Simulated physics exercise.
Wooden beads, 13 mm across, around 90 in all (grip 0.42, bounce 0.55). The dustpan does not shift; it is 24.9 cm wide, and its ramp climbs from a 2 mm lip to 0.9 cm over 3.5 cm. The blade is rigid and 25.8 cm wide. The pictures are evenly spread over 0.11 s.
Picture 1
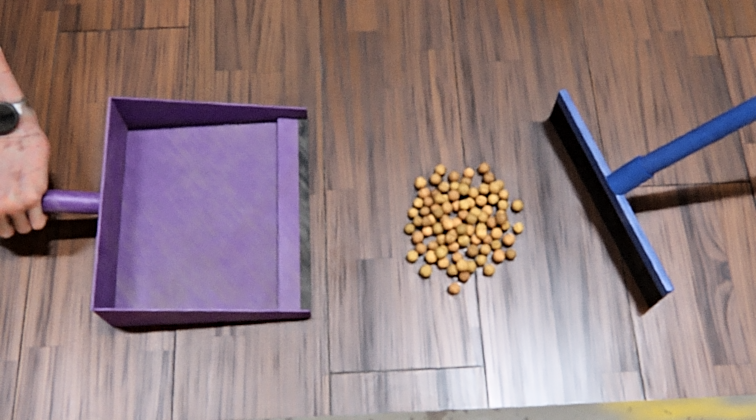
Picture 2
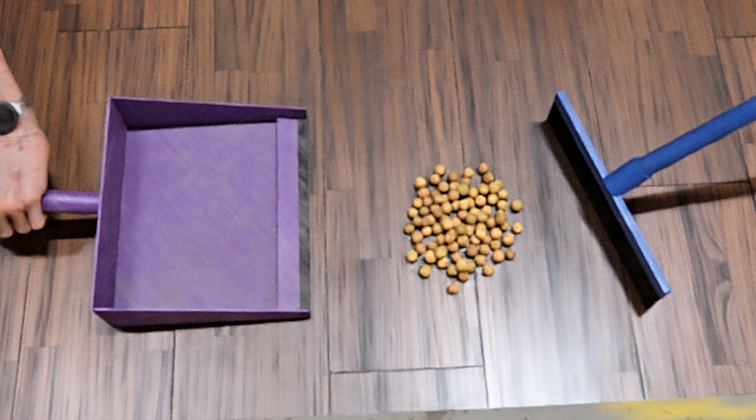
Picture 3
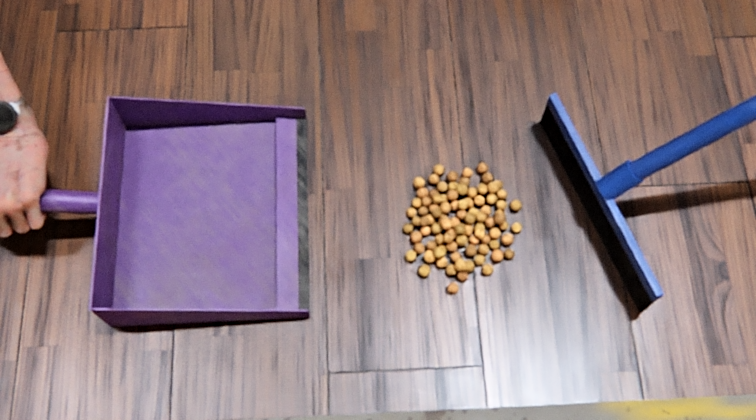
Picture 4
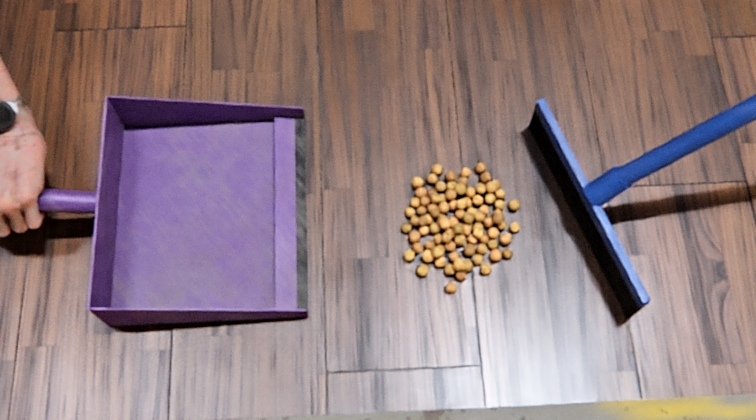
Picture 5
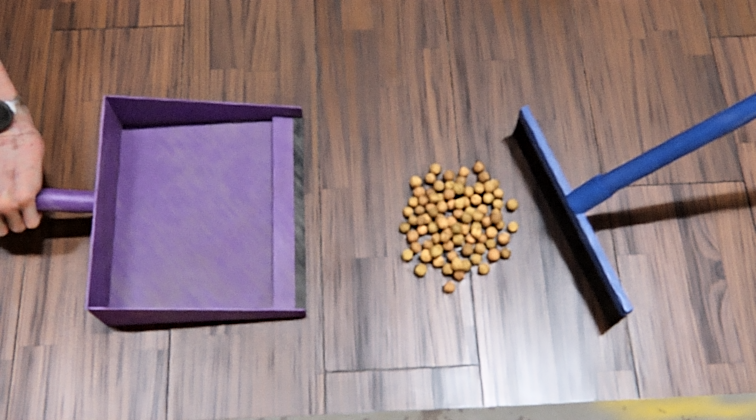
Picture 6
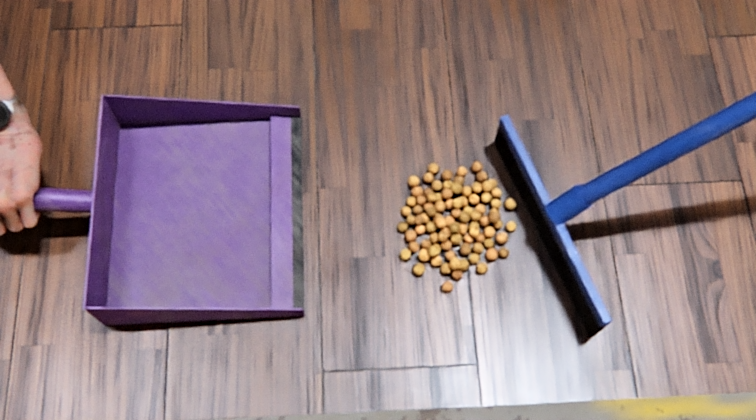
A blue squeegee-like blade on a long handle slid left across the wooden floor toward a pile of small round beads, which stayed put while a hand held a purple dustpan still.
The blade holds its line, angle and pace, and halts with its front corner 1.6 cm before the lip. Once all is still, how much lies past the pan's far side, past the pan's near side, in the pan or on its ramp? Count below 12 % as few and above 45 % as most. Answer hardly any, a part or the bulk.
Past the pan's far side: Hardly any; past the pan's near side: A part; in the pan or on its ramp: A part.
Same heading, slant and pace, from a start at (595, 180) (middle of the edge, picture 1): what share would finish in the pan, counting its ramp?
About 35 per cent.
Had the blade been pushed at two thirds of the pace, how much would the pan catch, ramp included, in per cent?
It would be near 25 per cent.
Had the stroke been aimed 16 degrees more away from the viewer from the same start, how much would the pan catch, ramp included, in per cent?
In that case some 40 per cent.
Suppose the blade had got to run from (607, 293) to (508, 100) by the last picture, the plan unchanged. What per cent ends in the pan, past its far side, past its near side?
Pan 35, far 0, near 25.
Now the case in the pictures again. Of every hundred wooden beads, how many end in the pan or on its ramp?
Some 30 per cent.
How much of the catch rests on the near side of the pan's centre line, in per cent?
Roughly 80 per cent.
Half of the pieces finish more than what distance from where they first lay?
Some 30 cm.
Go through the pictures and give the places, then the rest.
In the first picture, blade from (666, 291) to (562, 98), moved 0.0 cm, 0 of the pieces shifted so far; middle of the pieces at (456, 223); pan at (198, 218).
In the second picture, blade from (663, 292) to (559, 99), moved 0.3 cm, 0 of the pieces shifted so far; middle of the pieces at (456, 223).
In the third picture, blade from (655, 296) to (552, 102), moved 1.1 cm, 0 of the pieces shifted so far; middle of the pieces at (455, 223).
In the fourth picture, blade from (642, 302) to (540, 107), moved 2.6 cm, 0 of the pieces shifted so far; middle of the pieces at (453, 223).
In the fifth picture, blade from (625, 311) to (524, 114), moved 4.6 cm, 0 of the pieces shifted so far; middle of the pieces at (451, 222).
In the sixth picture, blade from (604, 322) to (504, 124), moved 7.1 cm, 0 of the pieces shifted so far; middle of the pieces at (449, 222); pan at (191, 216).
Then, 0.12 s after the last picture, middle of the blade 15 cm from the lip; 0 % over the lip, far side 0 %, near side 10 %.
Then, 0.20 s after the last picture, middle of the blade 8 cm from the lip; 5 % over the lip, far side 0 %, near side 35 %.
Then, 0.41 s after the last picture, middle of the blade 6 cm from the lip; 45 % over the lip, far side 0 %, near side 40 %.
In the end, far side 0 %, near side 40 %, pan 30 %, in front of the lip or behind the blade 25 %.
